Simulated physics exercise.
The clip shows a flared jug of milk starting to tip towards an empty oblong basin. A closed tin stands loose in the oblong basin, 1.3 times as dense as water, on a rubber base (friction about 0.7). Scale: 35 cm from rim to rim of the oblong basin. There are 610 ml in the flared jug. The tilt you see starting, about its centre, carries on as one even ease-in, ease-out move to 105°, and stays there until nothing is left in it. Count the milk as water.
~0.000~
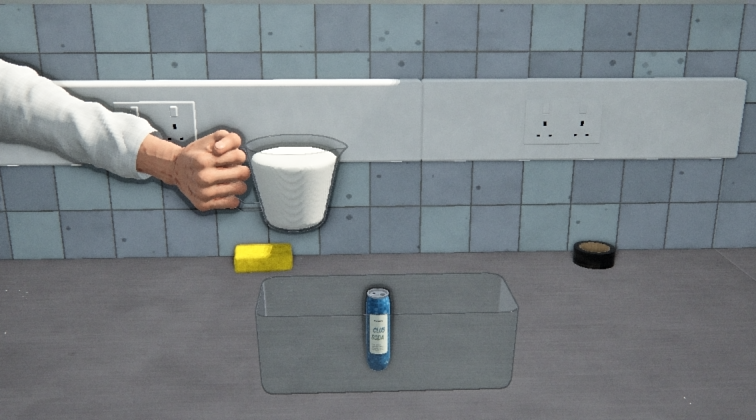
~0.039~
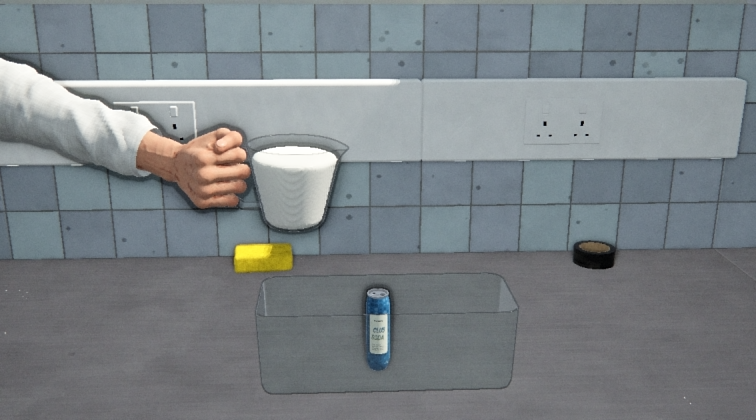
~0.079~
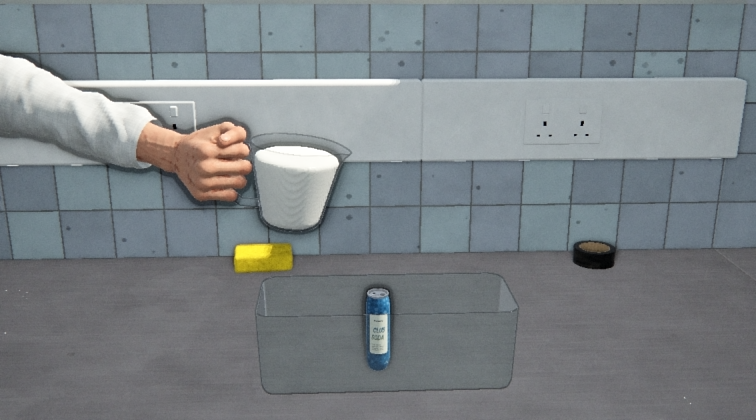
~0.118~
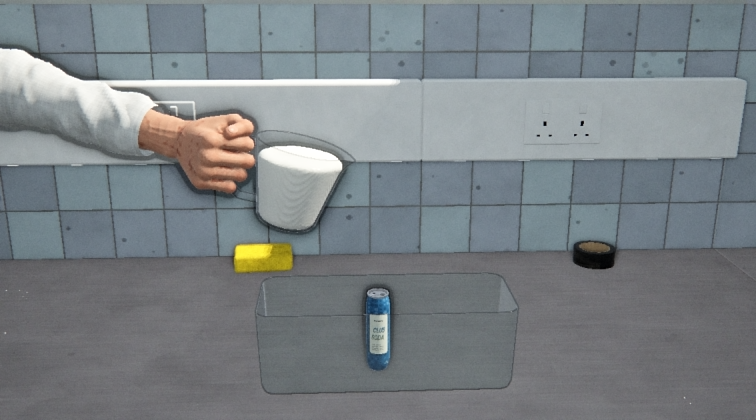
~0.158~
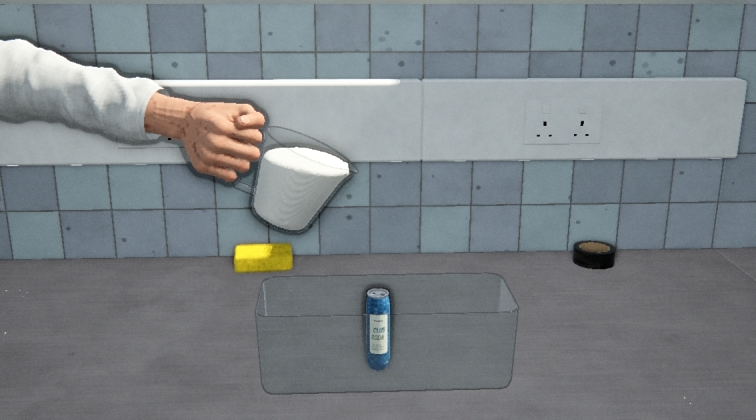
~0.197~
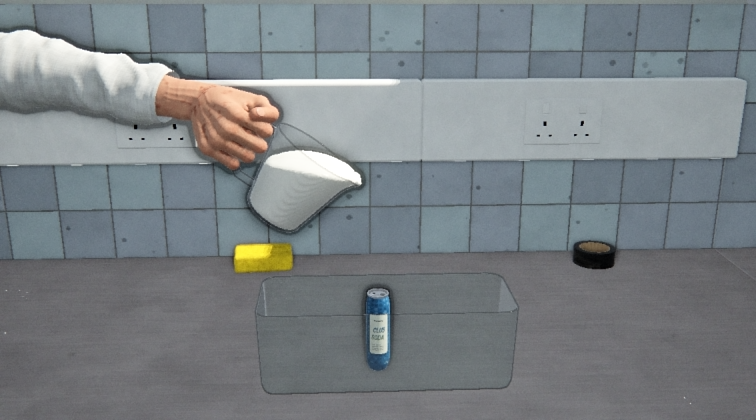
To begin with, a hand reaching in from the left holds a clear flared jug of milk upright above a see-through oblong basin with a blue tin standing inside. The hand turns the jug clockwise, barely at first, then further, until it leans clearly rightwards and the milk reaches its right-hand lip.
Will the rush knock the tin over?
The tin topples.
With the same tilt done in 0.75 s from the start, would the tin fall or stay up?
The tin keeps standing.
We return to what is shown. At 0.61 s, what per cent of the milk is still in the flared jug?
Near 4 in a hundred.
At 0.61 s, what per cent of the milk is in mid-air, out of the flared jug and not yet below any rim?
About 14 per cent.
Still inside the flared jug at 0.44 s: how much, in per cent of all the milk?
About 34 per cent.
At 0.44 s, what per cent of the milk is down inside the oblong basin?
Near 28 in a hundred.
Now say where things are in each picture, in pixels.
The first frame shows tilt 0°; pouring edge (348, 145); surface from (251, 156) to (337, 155); the oblong basin's rim runs from (259, 297) to (510, 293); the tin's top is at (378, 297).
The second frame shows tilt 2°; pouring edge (349, 147); surface from (252, 155) to (338, 156).
The third frame shows tilt 7°; pouring edge (352, 152); surface from (255, 153) to (340, 158).
The fourth frame shows tilt 14°; pouring edge (356, 159); surface from (259, 152) to (343, 161).
The fifth frame shows tilt 25°; pouring edge (359, 171); surface from (263, 156) to (349, 165).
The sixth frame shows tilt 37°; pouring edge (360, 184); surface from (263, 166) to (355, 176); 1 per cent is over the edge.
After 0.44 s the tilt is 102° and 34 per cent is still to pour; the tin stands where it began.
After 0.61 s the tilt is 105° and 4 per cent is still to pour; the tin stands where it began.
After 0.79 s the tilt is 105° and 0 per cent is still to pour; the tin leans 29°.
After 0.99 s the tilt is 105° and 0 per cent is still to pour; the tin lies on its side.
In the end the tin lies on its side.
